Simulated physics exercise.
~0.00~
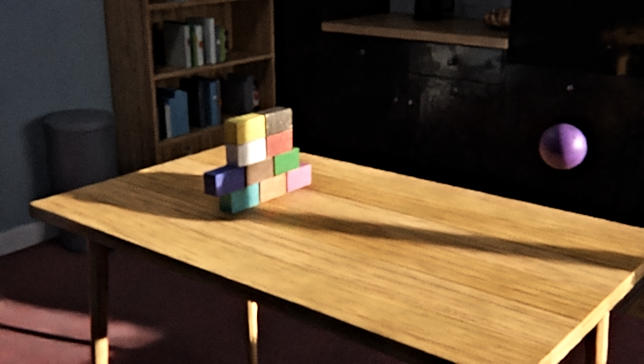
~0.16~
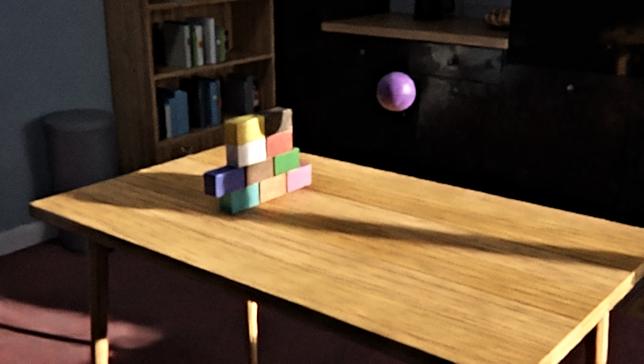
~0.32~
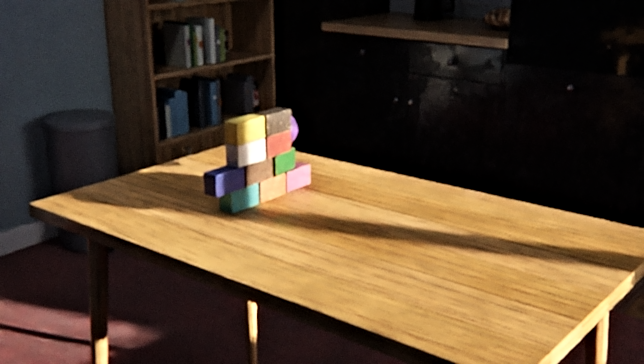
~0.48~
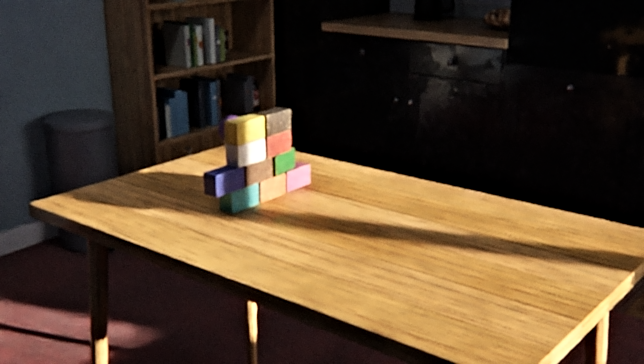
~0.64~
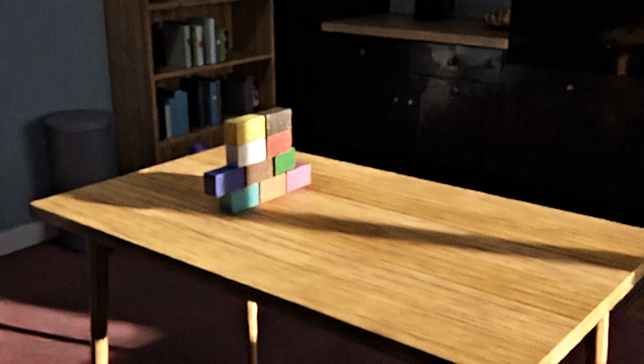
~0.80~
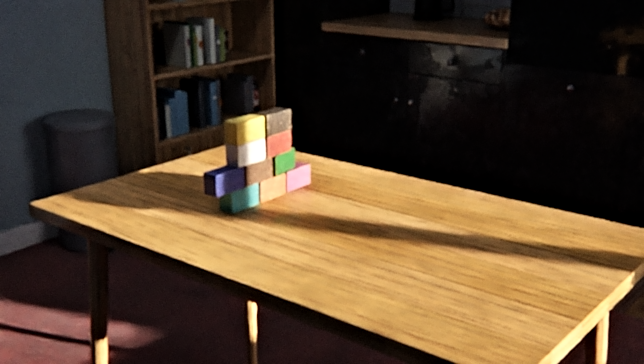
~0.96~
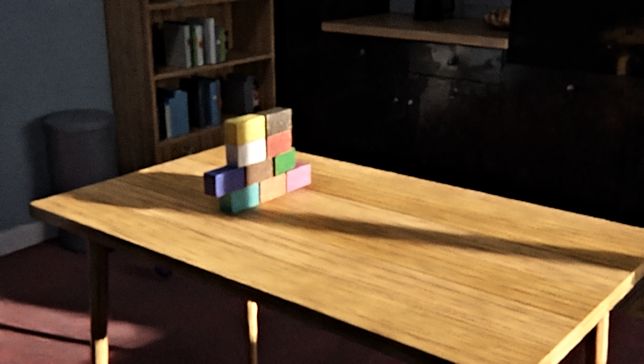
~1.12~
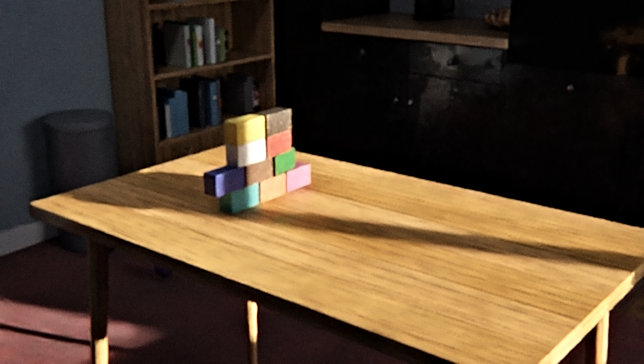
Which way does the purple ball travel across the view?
The purple ball travels to the left, passing behind the pile of blocks before it drops.
